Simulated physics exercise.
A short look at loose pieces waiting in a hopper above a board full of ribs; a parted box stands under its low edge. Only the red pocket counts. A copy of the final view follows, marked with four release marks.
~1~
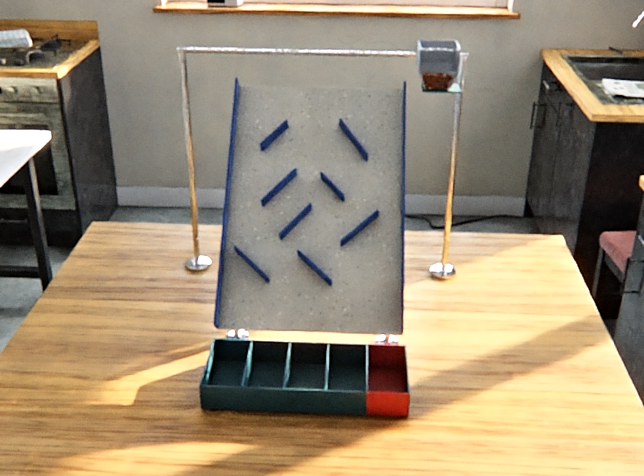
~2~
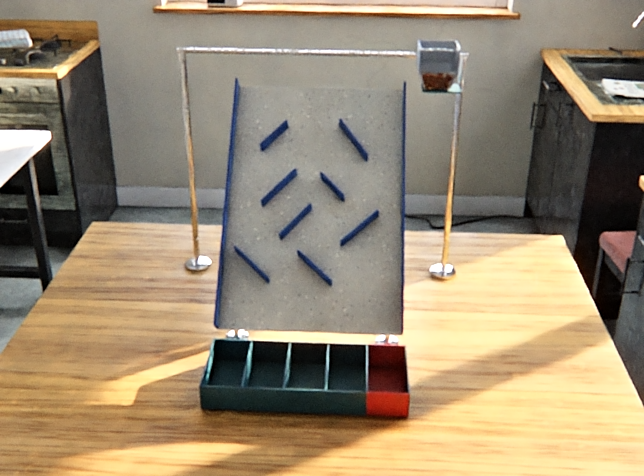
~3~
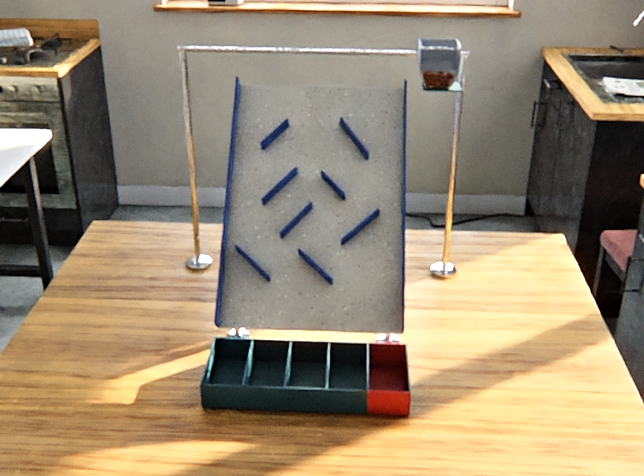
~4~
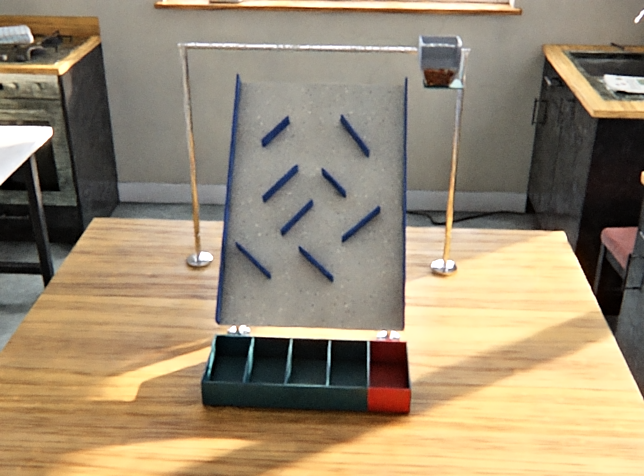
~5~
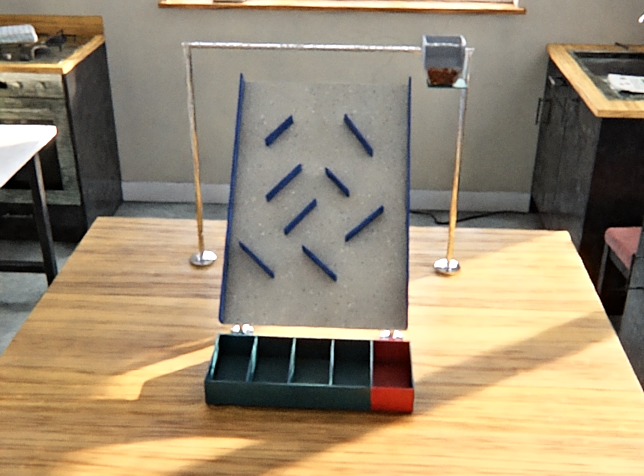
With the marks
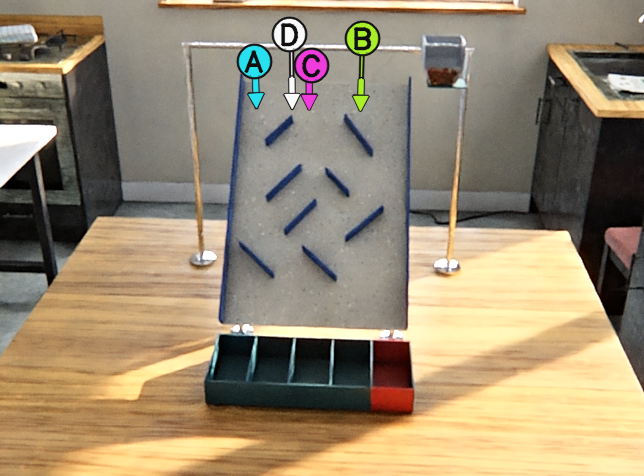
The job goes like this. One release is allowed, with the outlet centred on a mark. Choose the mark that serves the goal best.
Take B.
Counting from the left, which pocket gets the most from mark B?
The fifth.
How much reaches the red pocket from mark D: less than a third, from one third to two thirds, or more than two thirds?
Mark D gives less than a third.
On the marked copy, mark A meets the board at (256, 102); mark B meets the board at (360, 105); mark C meets the board at (309, 104); mark D meets the board at (292, 103).
If A is chosen, none in the red pocket, most in other pockets, a small part held on the board.
If B is chosen, nearly all in the red pocket, a small part in other pockets.
If C is chosen, a small part in the red pocket, nearly all in other pockets, a stray few held on the board.
If D is chosen, a small part in the red pocket, most in other pockets, a small part held on the board.
